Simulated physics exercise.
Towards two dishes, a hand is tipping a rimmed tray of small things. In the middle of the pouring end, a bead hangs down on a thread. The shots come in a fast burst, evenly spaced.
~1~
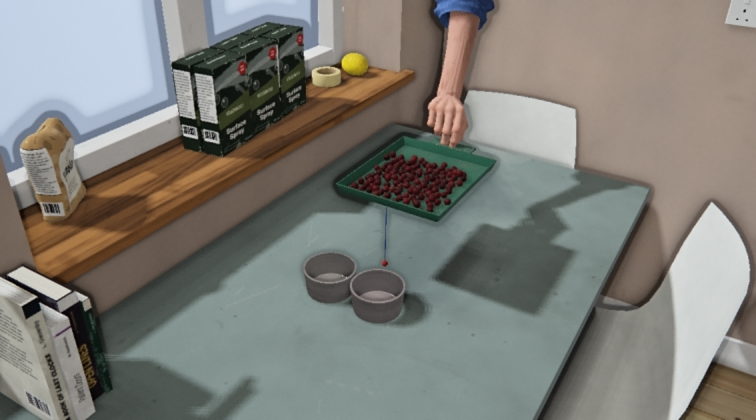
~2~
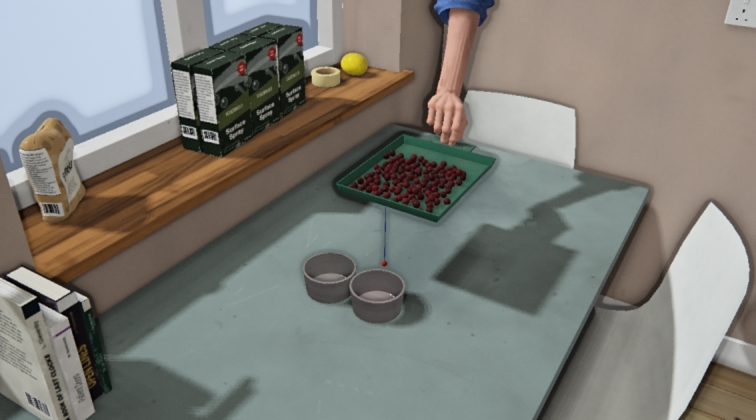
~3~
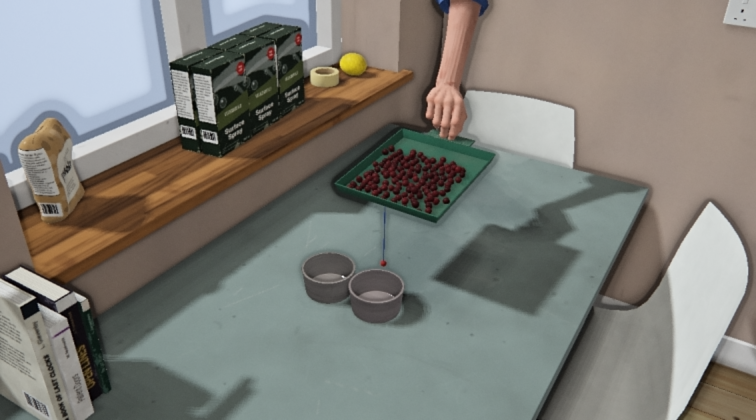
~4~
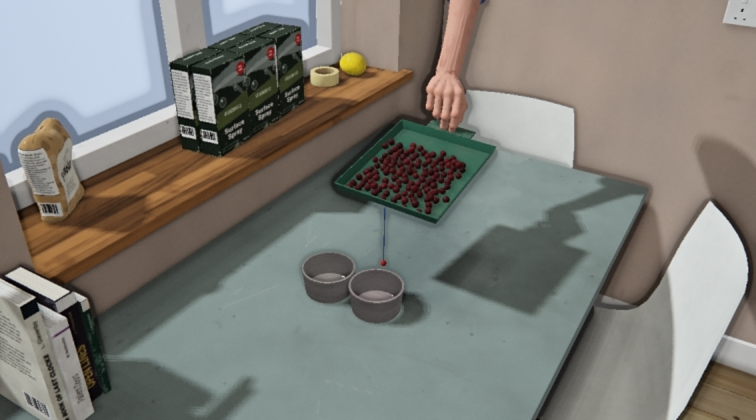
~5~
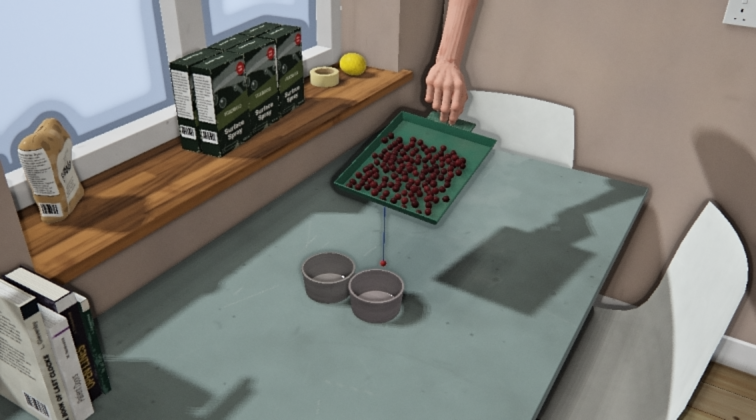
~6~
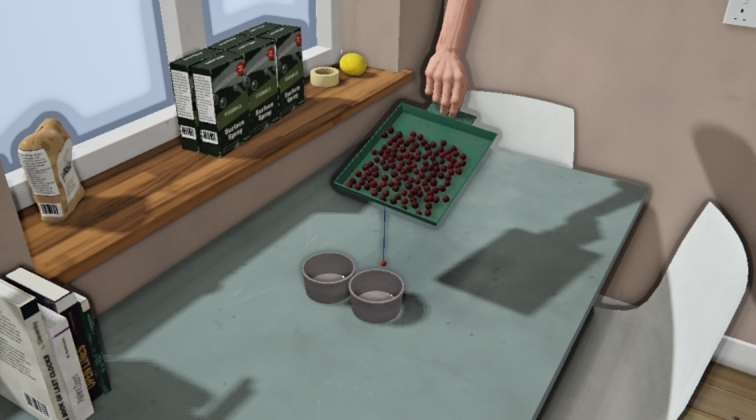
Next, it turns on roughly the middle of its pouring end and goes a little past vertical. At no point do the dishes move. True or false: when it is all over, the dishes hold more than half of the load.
False.
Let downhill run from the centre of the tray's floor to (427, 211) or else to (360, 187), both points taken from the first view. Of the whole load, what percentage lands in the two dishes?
About 20 and 20 per cent.
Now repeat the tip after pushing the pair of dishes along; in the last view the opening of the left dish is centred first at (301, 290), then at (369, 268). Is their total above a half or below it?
For the two tries in order: Not as much as half, not as much as half.
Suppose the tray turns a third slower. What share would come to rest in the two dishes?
Around 30 percent.
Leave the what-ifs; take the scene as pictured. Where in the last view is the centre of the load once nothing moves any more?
The centre settles at about (402, 323).
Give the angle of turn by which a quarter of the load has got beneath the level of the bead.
Roughly 105 degrees from level.
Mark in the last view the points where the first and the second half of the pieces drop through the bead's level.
The first part at (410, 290); the rest at (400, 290).
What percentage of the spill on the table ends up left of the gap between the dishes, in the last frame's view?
Estimate: About 20 percent.
Just after the last frame, tray tipped steeply; every one on the tray.
A moment on, tray tipped past a quarter turn; roughly half on the tray; just a few outside both; roughly half in the air.
Further on, tray tipped past a quarter turn; roughly a quarter in the right dish; just a few in the left dish; the larger part outside both.
When it is over, tray tipped past a quarter turn; roughly a quarter in the right dish; just a few in the left dish; the larger part outside both.
